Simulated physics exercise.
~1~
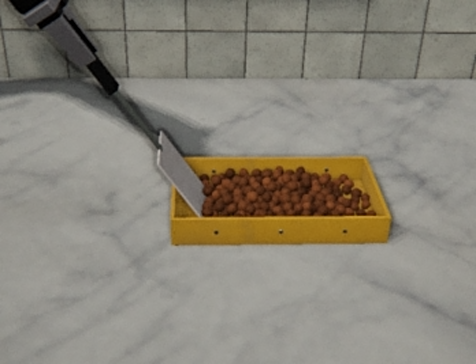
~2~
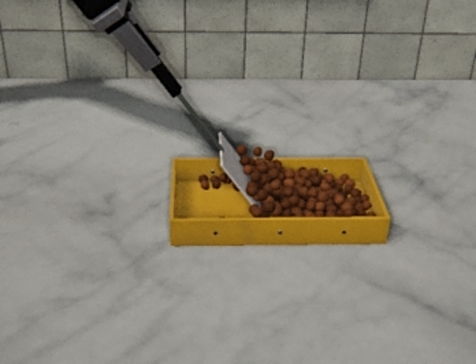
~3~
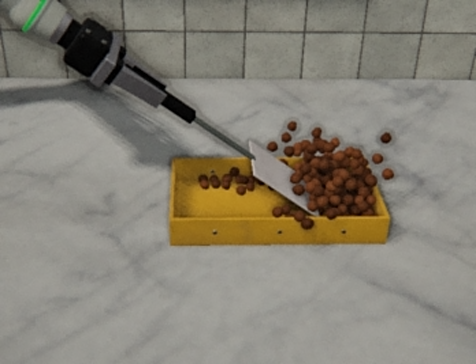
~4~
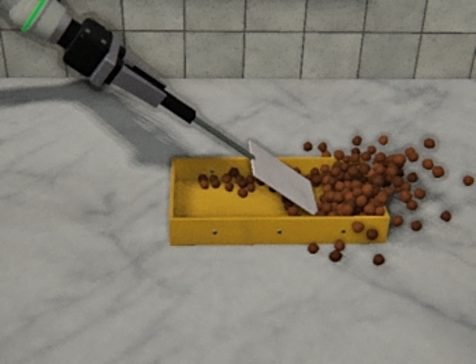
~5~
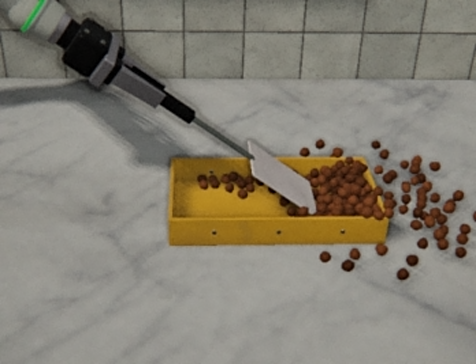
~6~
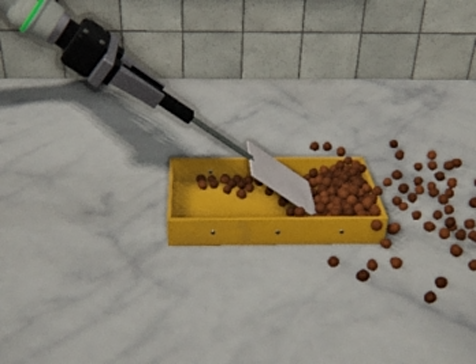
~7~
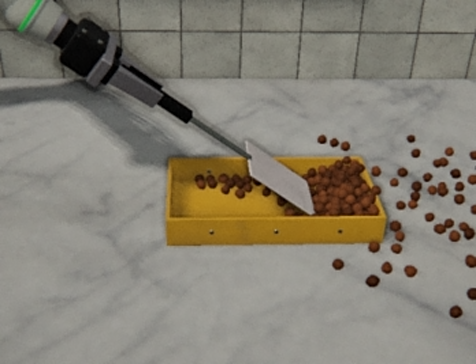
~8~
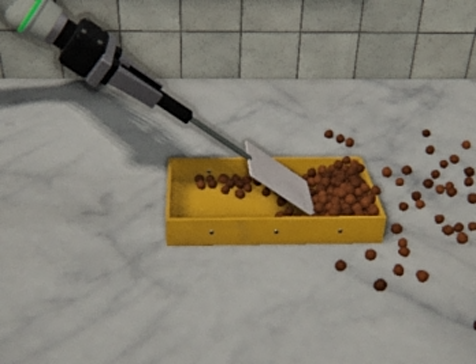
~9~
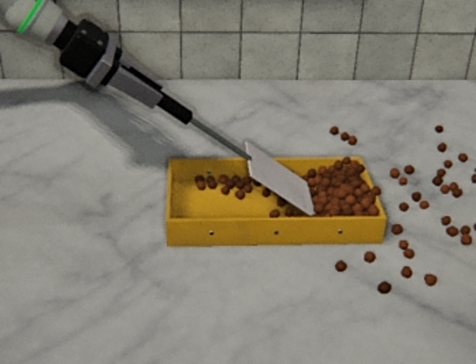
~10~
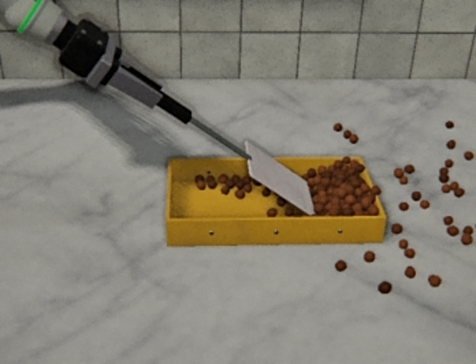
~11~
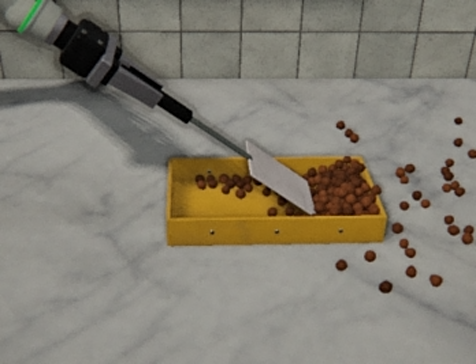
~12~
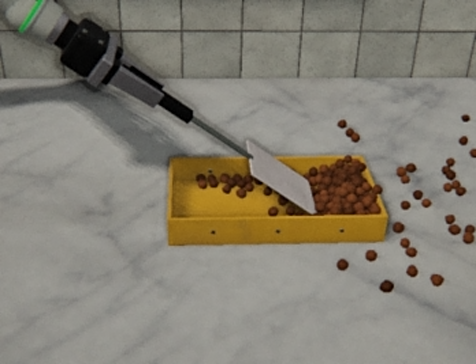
Robotic arm pushing hazelnuts rightward through a yellow tray with a paddle, spilling many over the edge onto a marble surface.
